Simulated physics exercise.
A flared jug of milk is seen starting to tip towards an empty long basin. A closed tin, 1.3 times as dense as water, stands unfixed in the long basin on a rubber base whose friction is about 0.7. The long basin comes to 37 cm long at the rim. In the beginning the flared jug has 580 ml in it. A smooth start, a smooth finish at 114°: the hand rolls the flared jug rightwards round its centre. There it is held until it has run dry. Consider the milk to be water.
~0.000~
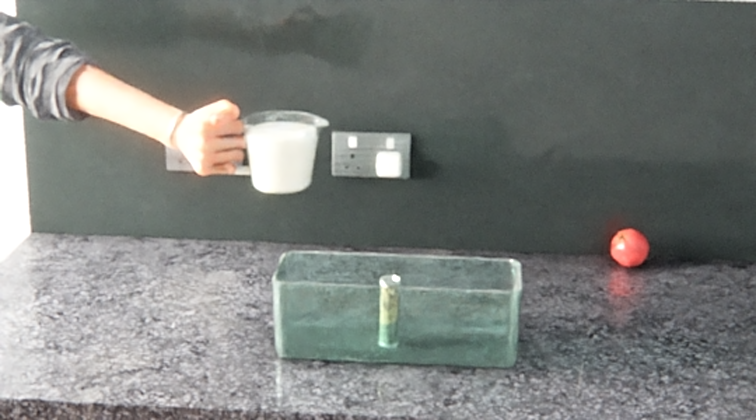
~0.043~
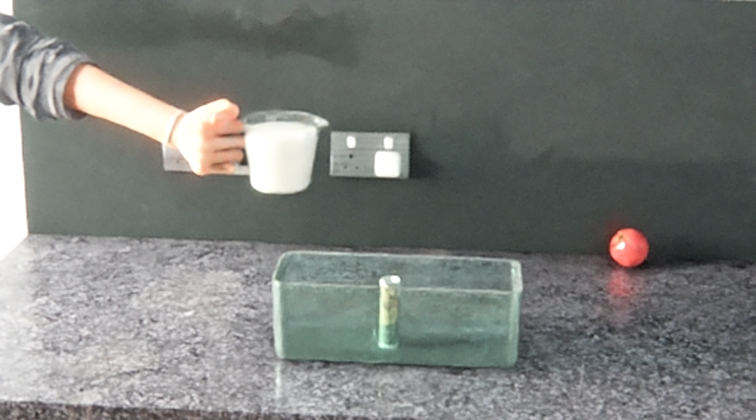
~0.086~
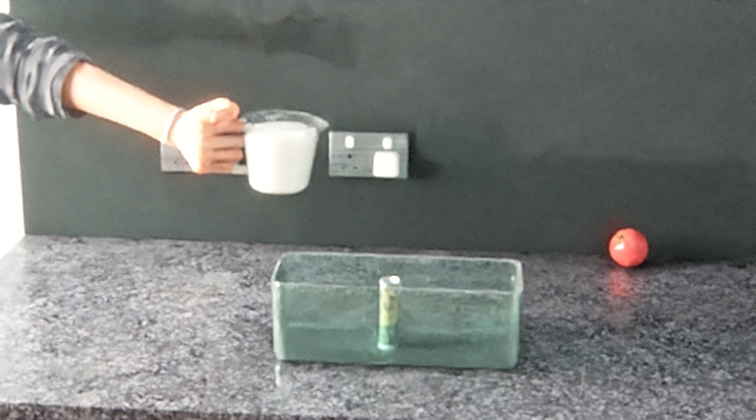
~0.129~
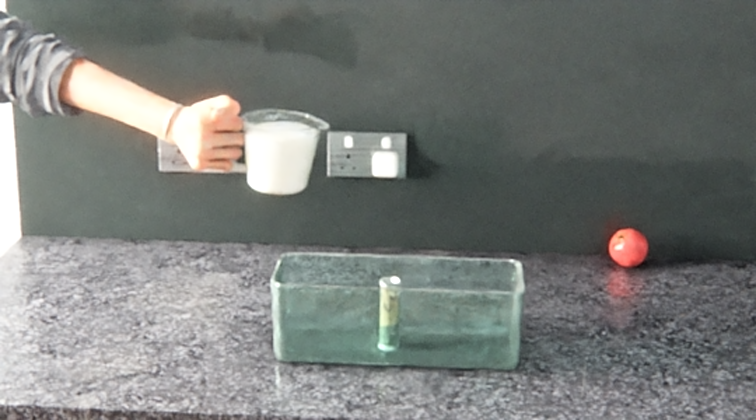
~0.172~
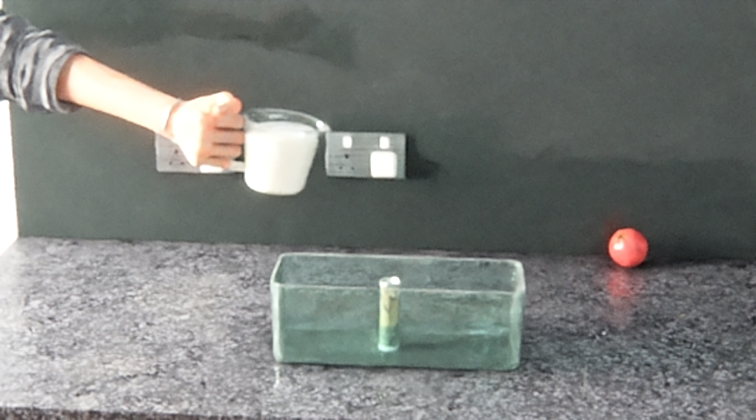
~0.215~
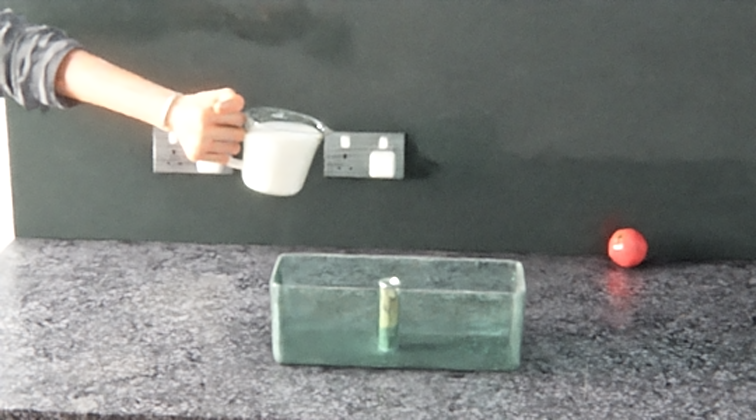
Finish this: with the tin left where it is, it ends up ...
It ends up knocked over.
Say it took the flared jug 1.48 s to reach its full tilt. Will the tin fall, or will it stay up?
Outcome - the tin ends up overturned.
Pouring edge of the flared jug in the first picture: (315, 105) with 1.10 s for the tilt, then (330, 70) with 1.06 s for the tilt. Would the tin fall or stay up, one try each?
First it goes over; then it topples.
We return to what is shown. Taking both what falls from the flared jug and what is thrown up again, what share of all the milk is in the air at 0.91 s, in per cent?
Airborne share: Near 18 %.
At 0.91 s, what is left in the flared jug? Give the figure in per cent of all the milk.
8 %.
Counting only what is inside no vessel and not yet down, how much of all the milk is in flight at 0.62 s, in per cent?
About 28 per cent.
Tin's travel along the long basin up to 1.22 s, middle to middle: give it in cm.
It has moved some 9 cm.
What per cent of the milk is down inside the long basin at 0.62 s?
Fraction in basin: Approx. 7%.
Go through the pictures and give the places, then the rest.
It leans 0°; its right rim is at (328, 123); the milk meets the walls at (248, 129) and (317, 131); the long basin's rim runs from (279, 267) to (520, 277); the tin's top is at (390, 282), in the first picture.
It leans 0°; its right rim is at (328, 124); the milk meets the walls at (247, 129) and (317, 131), in the second picture.
It leans 2°; its right rim is at (328, 125); the milk meets the walls at (247, 128) and (317, 132), in the third picture.
It leans 4°; its right rim is at (329, 126); the milk meets the walls at (247, 128) and (318, 132), in the fourth picture.
It leans 7°; its right rim is at (330, 129); the milk meets the walls at (247, 128) and (319, 133), in the fifth picture.
It leans 11°; its right rim is at (332, 132); the milk meets the walls at (248, 129) and (321, 133), in the sixth picture.
By 0.62 s the tilt is 72° and 65 per cent is still to pour; the tin stands where it began.
By 0.91 s the tilt is 109° and 8 per cent is still to pour; the tin leans 7°.
By 1.22 s the tilt is 114° and 0 per cent is still to pour; the tin lies on its side.
By 1.56 s the tilt is 114° and 0 per cent is still to pour; the tin lies on its side.
At rest the tin lies on its side.
